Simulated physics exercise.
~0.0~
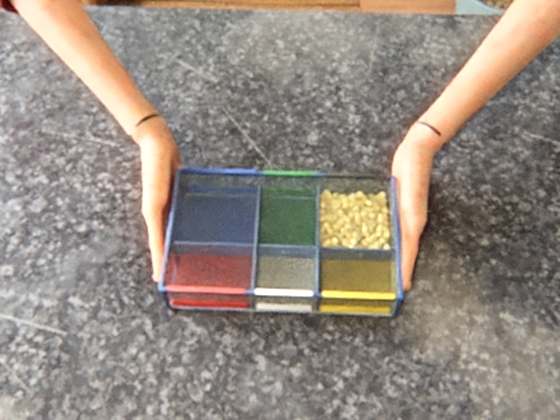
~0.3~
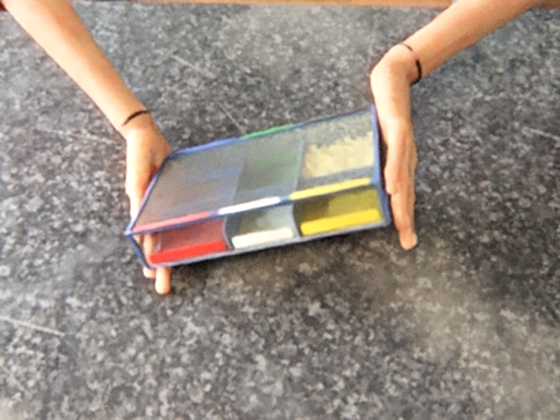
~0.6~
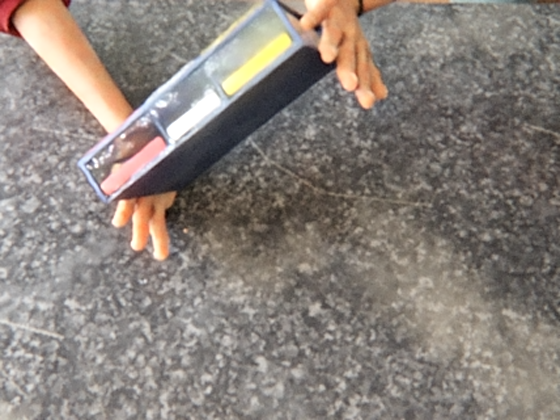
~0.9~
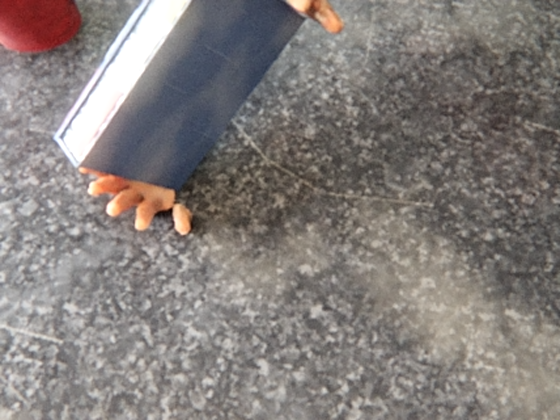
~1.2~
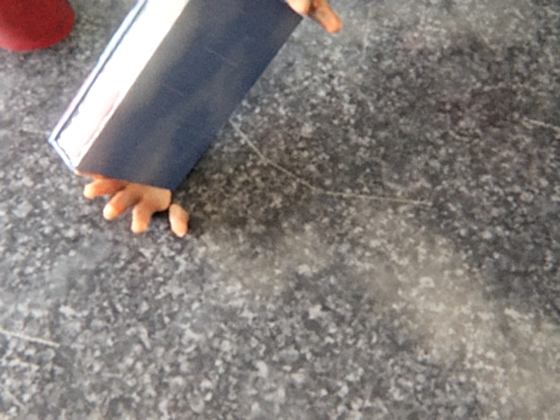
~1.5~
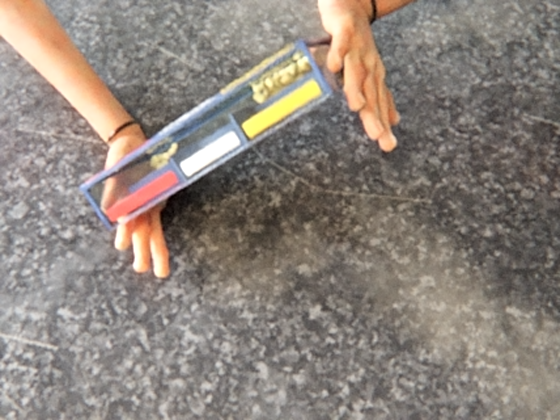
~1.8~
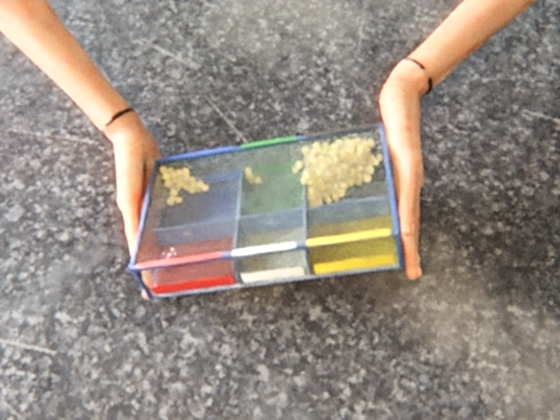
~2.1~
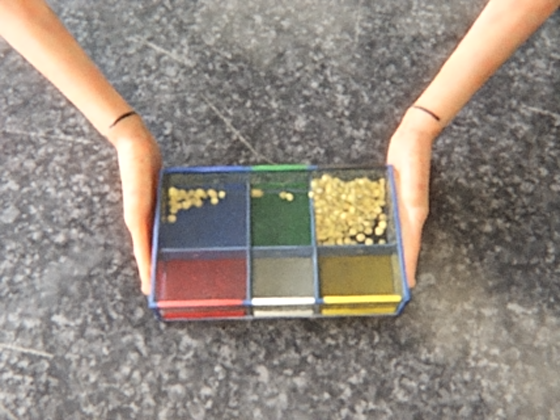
Two hands tip a lidded box of soya beans steeply, then lower it, leaving some beans scattered left.
